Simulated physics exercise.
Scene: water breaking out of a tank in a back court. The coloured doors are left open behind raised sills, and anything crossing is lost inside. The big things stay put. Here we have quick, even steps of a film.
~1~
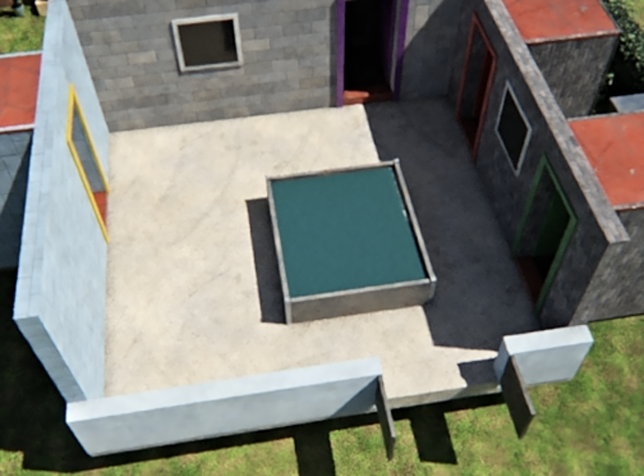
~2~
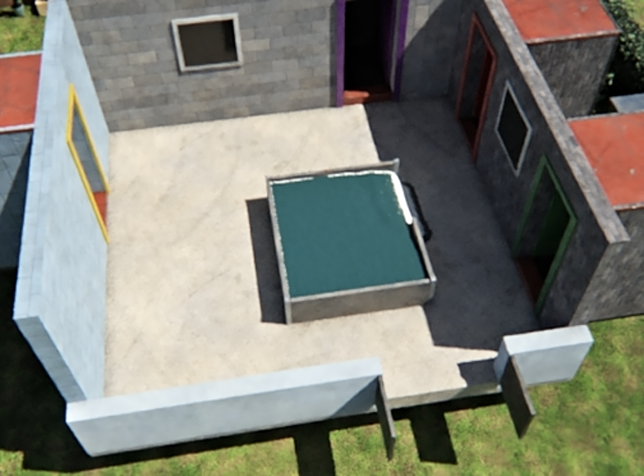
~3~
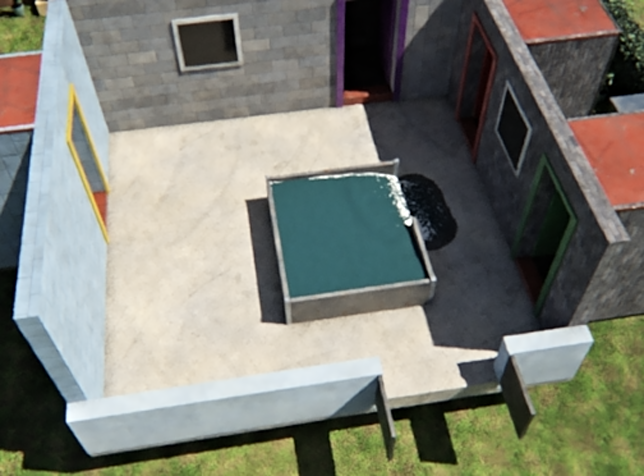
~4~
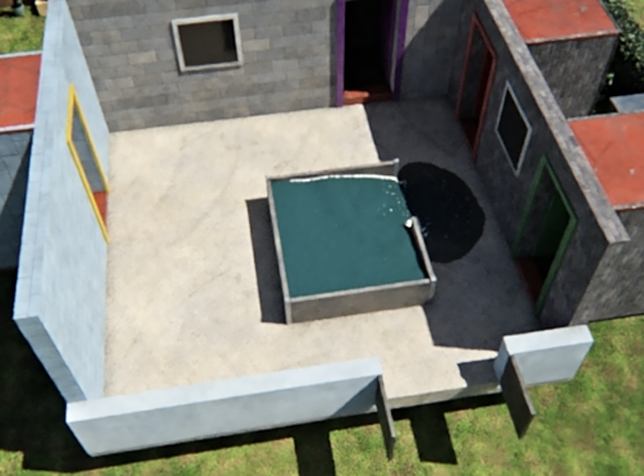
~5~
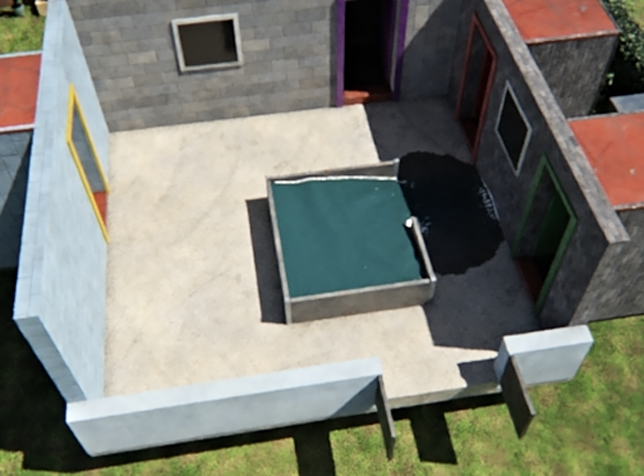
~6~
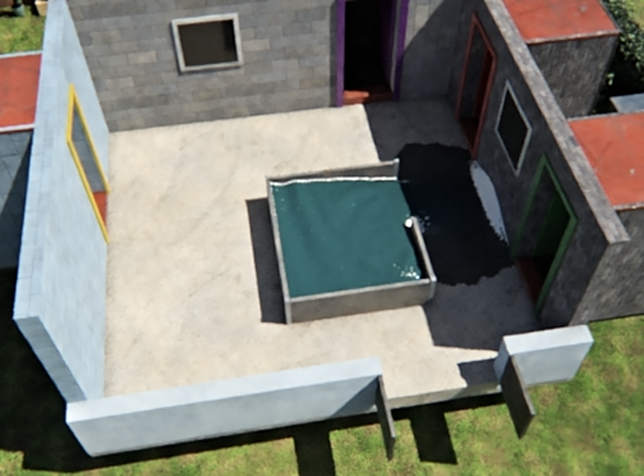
In a walled back court with coloured doorways, an open tank of dark green water sits whole and still. Water then breaks out through its right side, foaming white at the gap, and a dark pool spreads rightward across the shaded paving, widening until it reaches near the right wall.
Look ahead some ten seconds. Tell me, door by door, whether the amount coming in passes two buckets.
The green door is not overrun past two buckets; the red door is overrun past two buckets; the purple door is not overrun past two buckets; the yellow door is not overrun past two buckets.
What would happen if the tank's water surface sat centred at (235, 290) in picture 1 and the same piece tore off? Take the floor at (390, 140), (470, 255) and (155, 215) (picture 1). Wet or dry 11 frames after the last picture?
One after the other: Reached, reached, untouched.
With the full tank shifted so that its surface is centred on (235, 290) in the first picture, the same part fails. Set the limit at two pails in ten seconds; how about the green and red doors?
Lab note - green door crosses the line; red door crosses the line.
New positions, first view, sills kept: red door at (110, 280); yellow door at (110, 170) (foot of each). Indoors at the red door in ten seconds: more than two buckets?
Red door: Falls short.
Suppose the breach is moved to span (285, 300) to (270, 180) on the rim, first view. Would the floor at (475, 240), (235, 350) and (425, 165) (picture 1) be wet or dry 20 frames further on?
Untouched, submerged, untouched.
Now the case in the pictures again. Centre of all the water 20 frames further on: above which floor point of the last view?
My pick is pixel (395, 223).
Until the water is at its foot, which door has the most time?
My answer: The yellow-painted one.
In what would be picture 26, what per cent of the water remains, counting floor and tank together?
Some 94 parts in a hundred have not run off.
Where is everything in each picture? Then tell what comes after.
The first picture shows the open tank at (346, 230) is whole and still.
In the second picture, water pours out at (401, 206) and has run to a hidden place.
In the third picture, water pours out at (401, 208) and has run to (428, 183).
In the fourth picture, water pours out at (401, 208) and has run to (478, 217).
In the fifth picture, water pours out at (401, 208) and has run to (477, 174).
In the sixth picture, the front is at (469, 155), out from the gap at (401, 208).
A moment on, water covers 15 % of the floor; the green door wet at the sill, nothing in, the red door under two buckets in, the purple door not reached, the yellow door not reached.
Next, water covers 25 % of the floor; the green door wet at the sill, nothing in, the red door over two buckets in, the purple door wet at the sill, nothing in, the yellow door not reached.
Then, water covers 40 % of the floor; the green door under two buckets in, the red door over two buckets in, the purple door wet at the sill, nothing in, the yellow door not reached.
Later, water covers 80 % of the floor; the green door under two buckets in, the red door far over two buckets in, the purple door wet at the sill, nothing in, the yellow door wet at the sill, nothing in.
In the end, water covers 95 % of the floor; the green door under two buckets in, the red door far over two buckets in, the purple door wet at the sill, nothing in, the yellow door wet at the sill, nothing in.
